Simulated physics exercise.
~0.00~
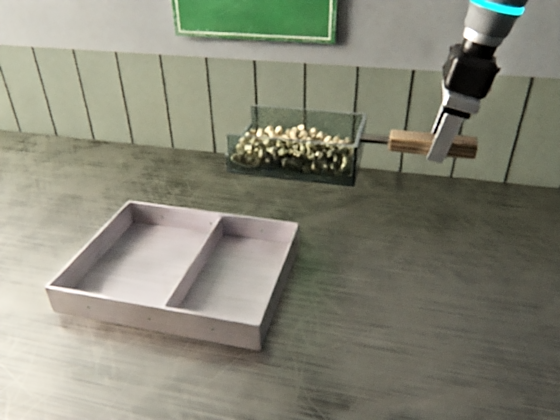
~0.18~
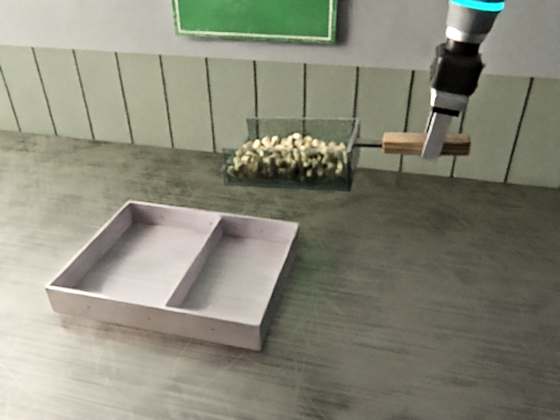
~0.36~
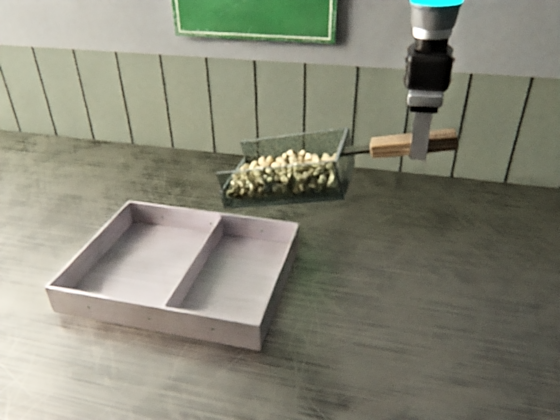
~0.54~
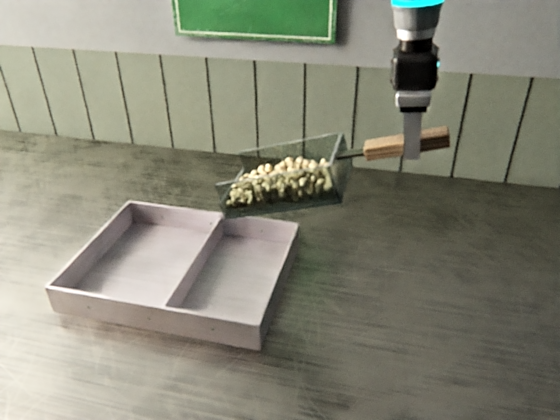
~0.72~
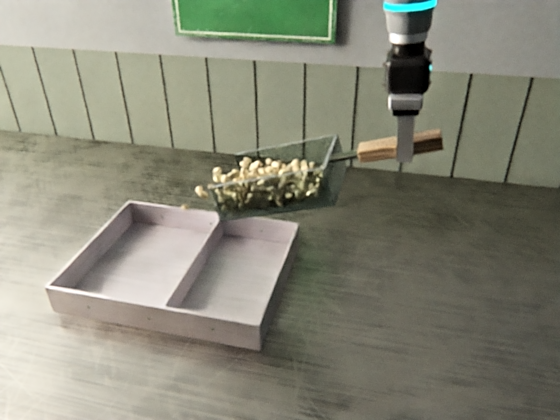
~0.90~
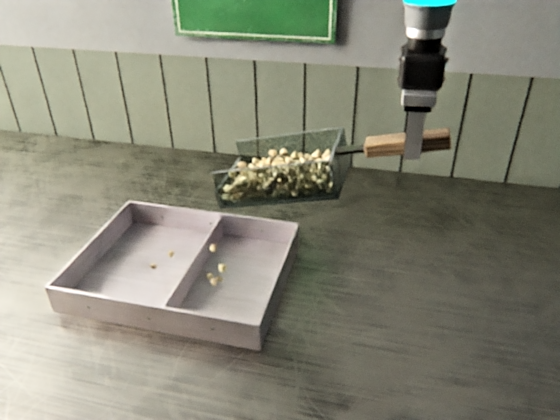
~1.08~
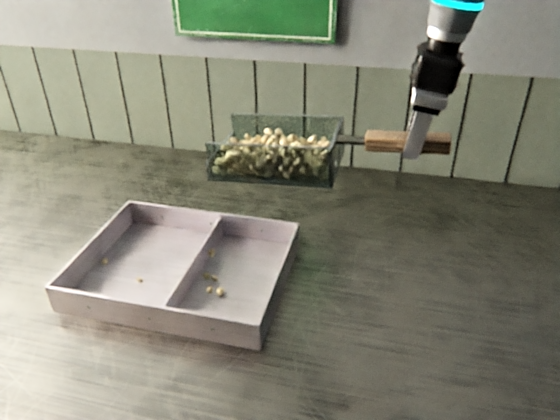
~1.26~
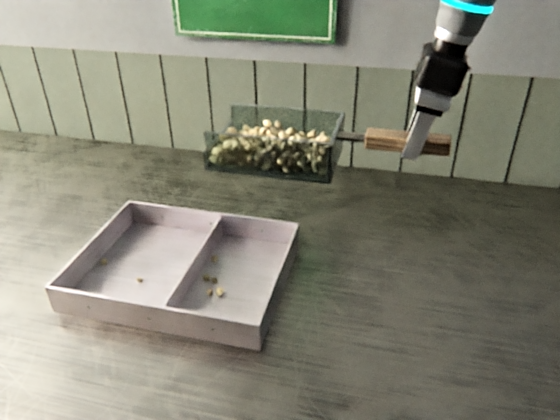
A robot arm holding a clear box of pale dried beans by its wooden handle lowered and tipped it toward a divided tray, spilling a few beans into both parts, then raised and levelled the box, still mostly full.
